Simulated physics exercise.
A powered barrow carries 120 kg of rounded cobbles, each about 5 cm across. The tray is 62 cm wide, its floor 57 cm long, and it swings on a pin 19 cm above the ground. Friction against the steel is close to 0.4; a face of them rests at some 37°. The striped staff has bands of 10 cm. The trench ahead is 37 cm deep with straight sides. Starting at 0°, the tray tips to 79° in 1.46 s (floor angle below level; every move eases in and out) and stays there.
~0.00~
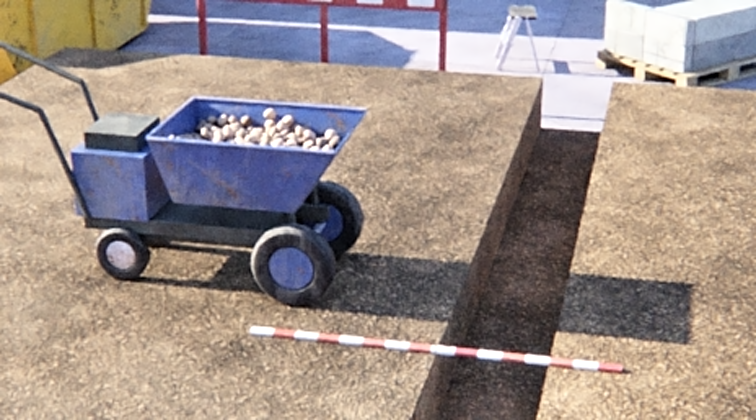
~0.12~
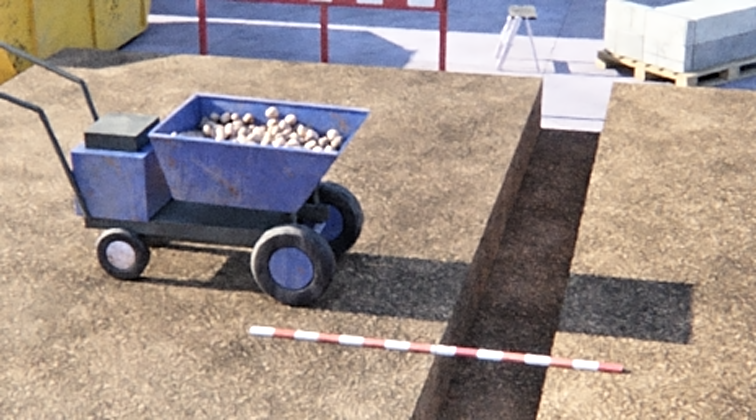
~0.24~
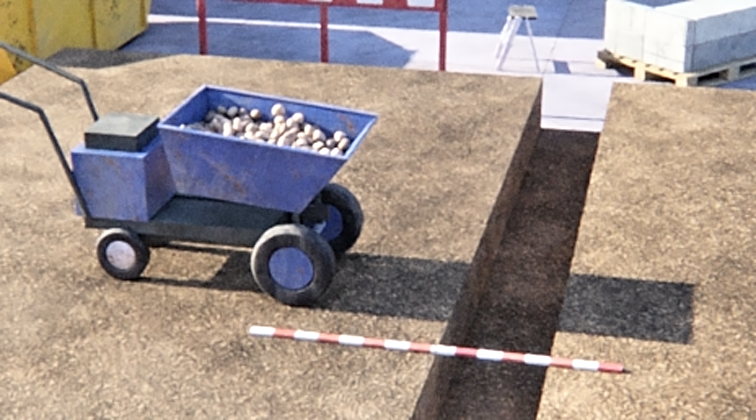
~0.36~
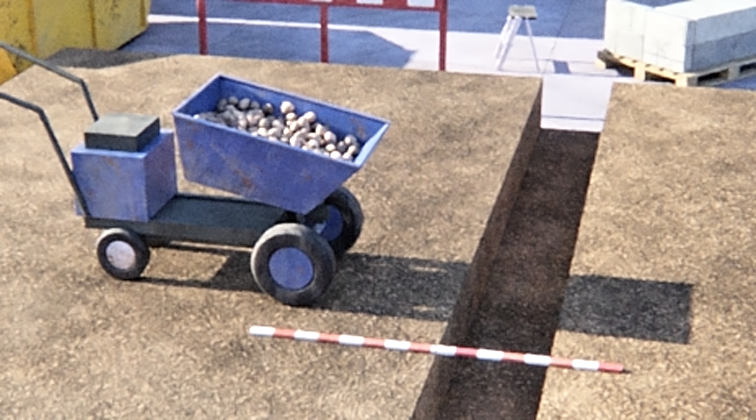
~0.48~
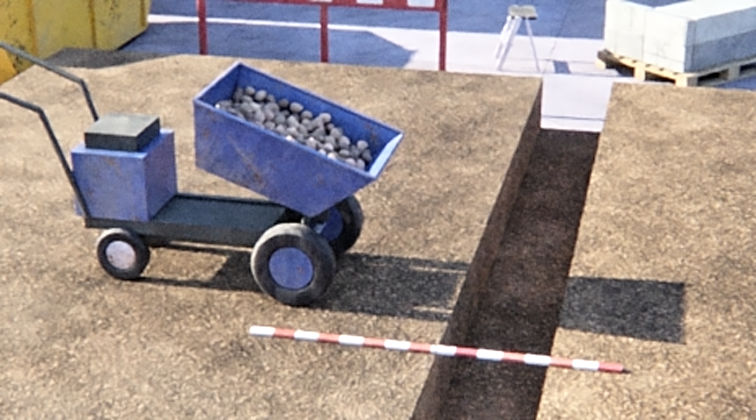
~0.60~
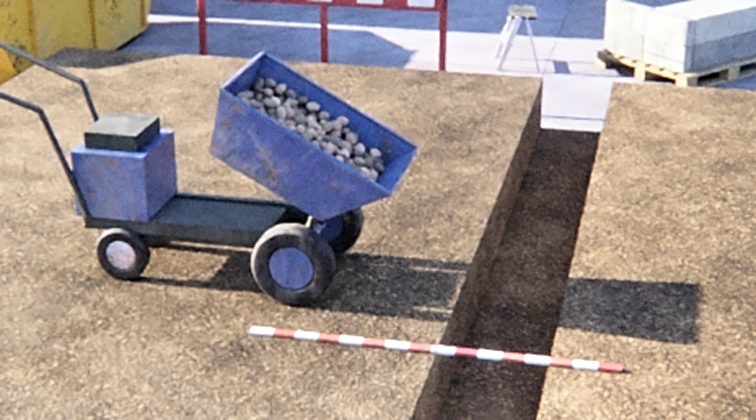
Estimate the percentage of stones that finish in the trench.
Roughly 81 per cent ends in the trench.
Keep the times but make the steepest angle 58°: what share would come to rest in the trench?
Then about 30 per cent.
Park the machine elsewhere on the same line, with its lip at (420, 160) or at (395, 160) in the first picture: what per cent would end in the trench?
Near 80 per cent from the first place, 100 from the second.
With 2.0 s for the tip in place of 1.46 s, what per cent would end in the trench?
Then about 80 per cent.
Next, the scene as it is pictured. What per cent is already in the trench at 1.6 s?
Some 40 per cent.
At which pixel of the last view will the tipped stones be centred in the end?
Around (506, 356).
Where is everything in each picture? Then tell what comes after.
Lip at (334, 153), floor tilted 0°, highest stones at (261, 130), in the first picture.
The tray is at 2°, its lip at (338, 155); the top of the load is at (255, 126); the stones move at 0.2 m/s on average, in the second picture.
Lip at (347, 159), floor tilted 6°, highest stones at (241, 119); the stones move at 0.4 m/s on average, in the third picture.
The tray is at 12°, its lip at (360, 167); the top of the load is at (242, 109); the stones move at 0.5 m/s on average, in the fourth picture.
Lip at (375, 179), floor tilted 20°, highest stones at (241, 99); the stones move at 0.6 m/s on average, in the fifth picture.
Lip at (390, 195), floor tilted 29°, highest stones at (258, 91); the stones move at 0.7 m/s on average, in the sixth picture.
After 1.1 s the floor is at 67°; 100 % in the tray; the foremost stones are at (436, 249).
After 1.6 s the floor is at 79°; 50 % in the tray, 7 % short of the trench, 42 % in the trench; the foremost stones are at (554, 366).
After 1.9 s the floor is at 79°; 21 % in the tray, 10 % short of the trench, 68 % in the trench; the foremost stones are at (555, 360).
After 3.9 s the floor is at 79°; 8 % in the tray, 11 % short of the trench, 81 % in the trench; the foremost stones are at (556, 352).
